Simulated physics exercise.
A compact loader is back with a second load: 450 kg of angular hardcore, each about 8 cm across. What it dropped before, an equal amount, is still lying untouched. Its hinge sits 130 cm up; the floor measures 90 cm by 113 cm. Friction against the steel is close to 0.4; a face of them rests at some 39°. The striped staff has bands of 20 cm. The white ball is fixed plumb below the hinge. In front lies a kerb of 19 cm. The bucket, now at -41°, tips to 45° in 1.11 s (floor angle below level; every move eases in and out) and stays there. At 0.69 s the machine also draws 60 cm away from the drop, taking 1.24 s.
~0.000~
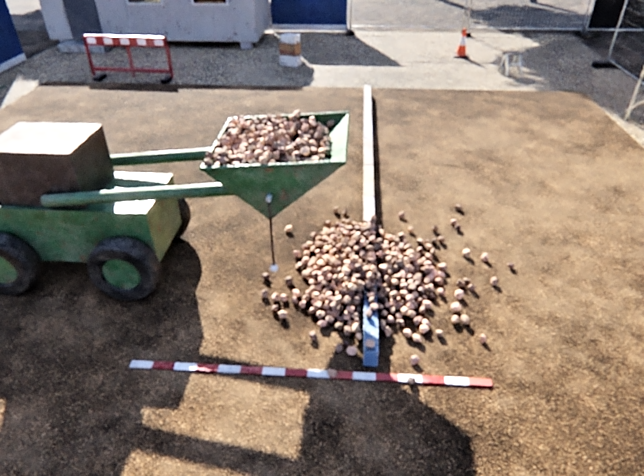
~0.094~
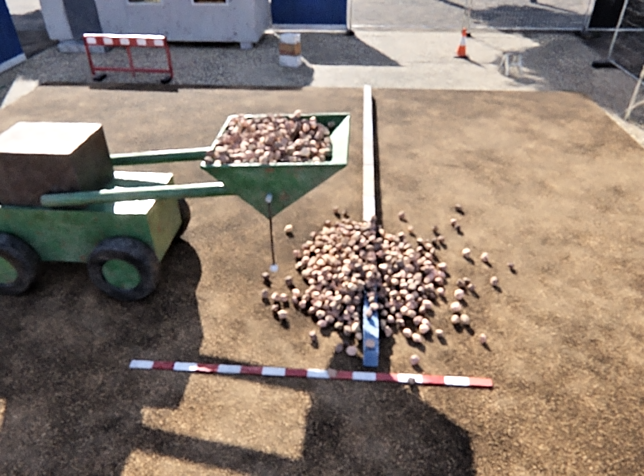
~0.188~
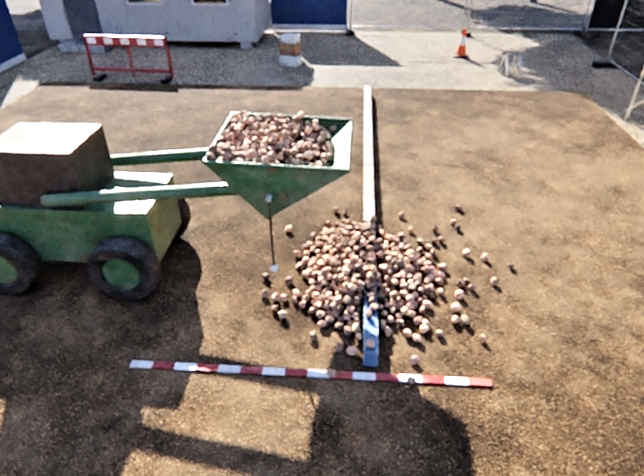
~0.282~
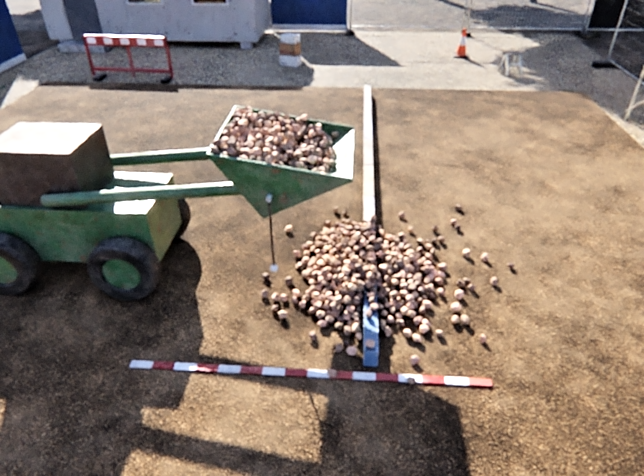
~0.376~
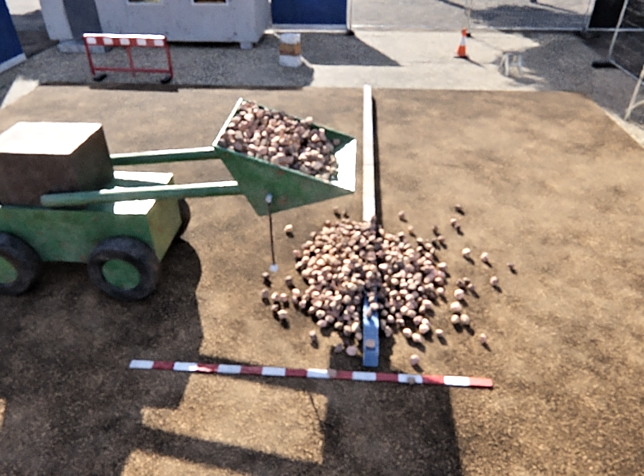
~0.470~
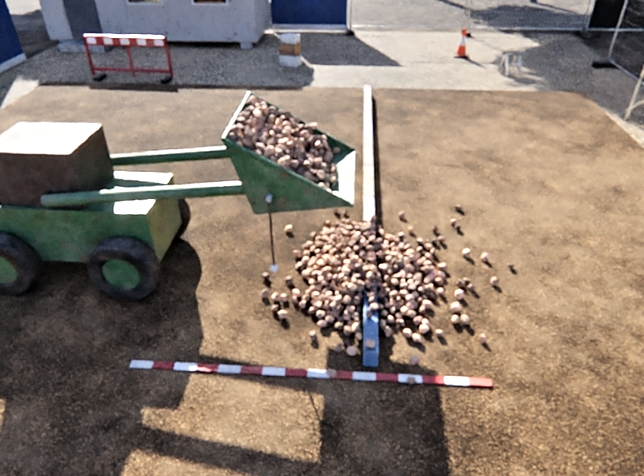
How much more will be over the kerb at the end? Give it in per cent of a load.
Close to 6 parts in a hundred.
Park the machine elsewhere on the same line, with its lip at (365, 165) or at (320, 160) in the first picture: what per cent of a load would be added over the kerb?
About 25 and 0 per cent.
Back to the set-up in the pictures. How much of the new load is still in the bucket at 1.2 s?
Roughly 30 per cent is still inside.
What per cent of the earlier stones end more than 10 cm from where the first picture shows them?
About 5 per cent.
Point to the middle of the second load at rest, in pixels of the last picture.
Their middle is at about (318, 260).
After 0.8 s the floor is at 31°; in per cent of one load, 100 in the bucket, 68 on this side of the kerb, 32 over the kerb; the foremost stones are at (474, 248).
After 1.2 s the floor is at 45°; in per cent of one load, 31 in the bucket, 136 on this side of the kerb, 32 over the kerb; the foremost stones are at (474, 248).
After 2.4 s the floor is at 45°; in per cent of one load, 0 in the bucket, 162 on this side of the kerb, 38 over the kerb; the foremost stones are at (474, 248).
After 5.1 s the floor is at 45°; in per cent of one load, 0 in the bucket, 162 on this side of the kerb, 38 over the kerb; the foremost stones are at (474, 248). Net gain over the kerb, 6.
